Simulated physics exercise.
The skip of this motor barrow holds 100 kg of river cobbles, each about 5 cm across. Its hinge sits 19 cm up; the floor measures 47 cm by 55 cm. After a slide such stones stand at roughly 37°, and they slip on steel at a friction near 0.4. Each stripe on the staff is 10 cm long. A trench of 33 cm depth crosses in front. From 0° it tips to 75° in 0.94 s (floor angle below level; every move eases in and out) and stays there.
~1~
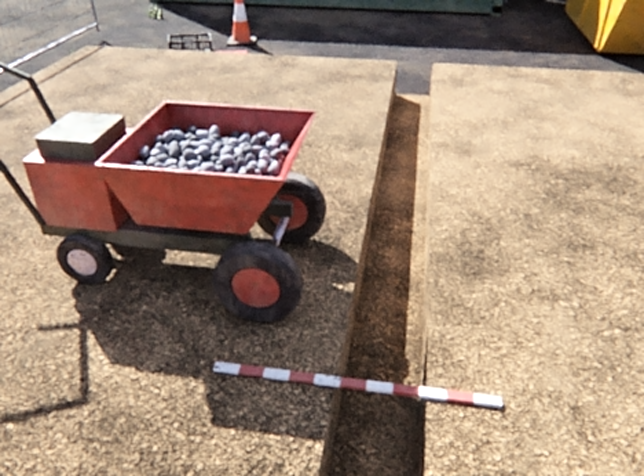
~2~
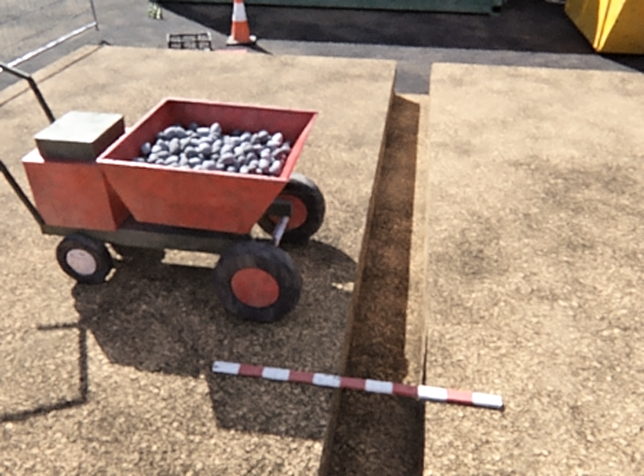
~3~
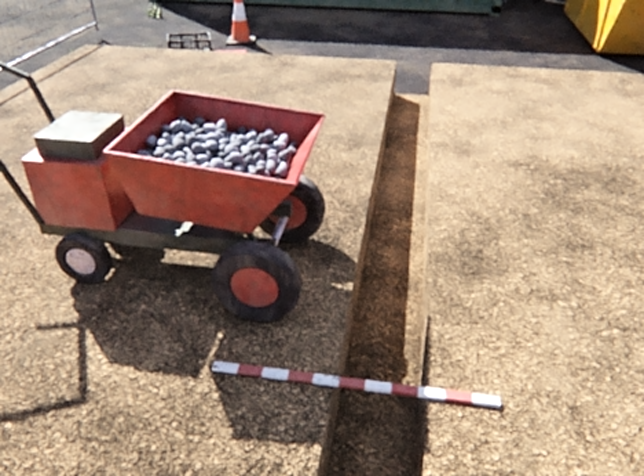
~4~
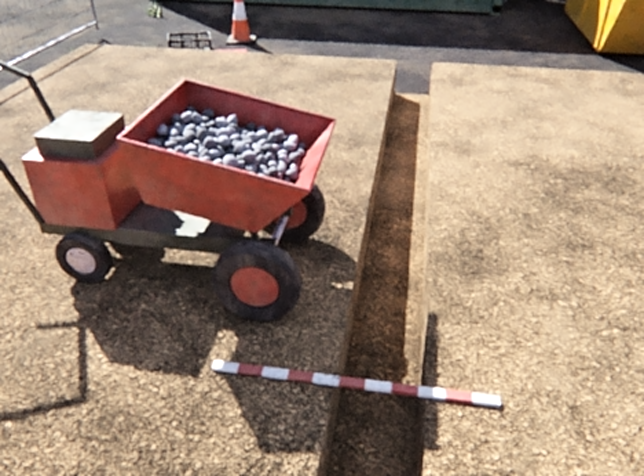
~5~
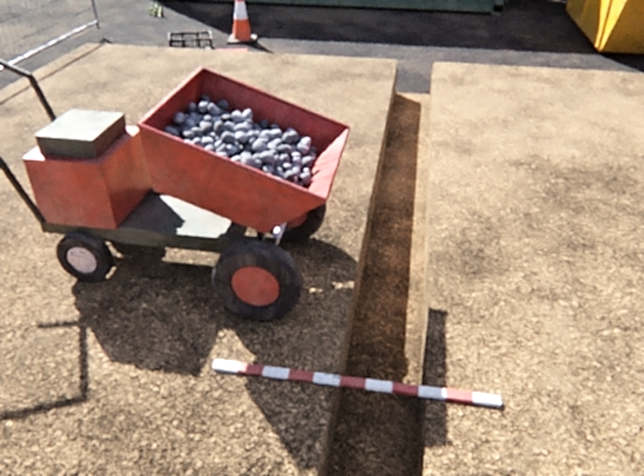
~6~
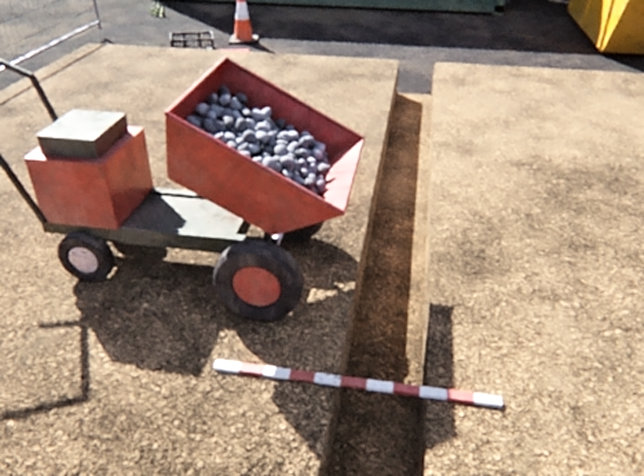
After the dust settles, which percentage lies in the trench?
Some 59 per cent of it.
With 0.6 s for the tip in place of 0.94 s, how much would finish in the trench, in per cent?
It would be near 40 per cent.
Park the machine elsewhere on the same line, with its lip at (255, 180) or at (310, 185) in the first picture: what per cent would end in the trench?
Near 85 per cent from the first place, 35 from the second.
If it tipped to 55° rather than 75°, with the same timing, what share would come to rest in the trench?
In that case some 25 per cent.
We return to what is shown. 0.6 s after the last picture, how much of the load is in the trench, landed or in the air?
Some 20 per cent.
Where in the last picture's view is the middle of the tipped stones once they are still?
Their middle is at about (419, 325).
Then, 0.3 s after the last picture the floor is at 63°, 100 % in the skip; the foremost stones are at (376, 234).
Then, 0.6 s after the last picture the floor is at 75°, 63 % in the skip, 19 % in the trench, 18 % past the trench; the foremost stones are at (479, 292).
Then, 1.0 s after the last picture the floor is at 75°, 23 % in the skip, 36 % in the trench, 41 % past the trench; the foremost stones are at (620, 308).
Then, 2.9 s after the last picture the floor is at 75°, 0 % in the skip, 59 % in the trench, 41 % past the trench; the foremost stones are past the picture's edge.
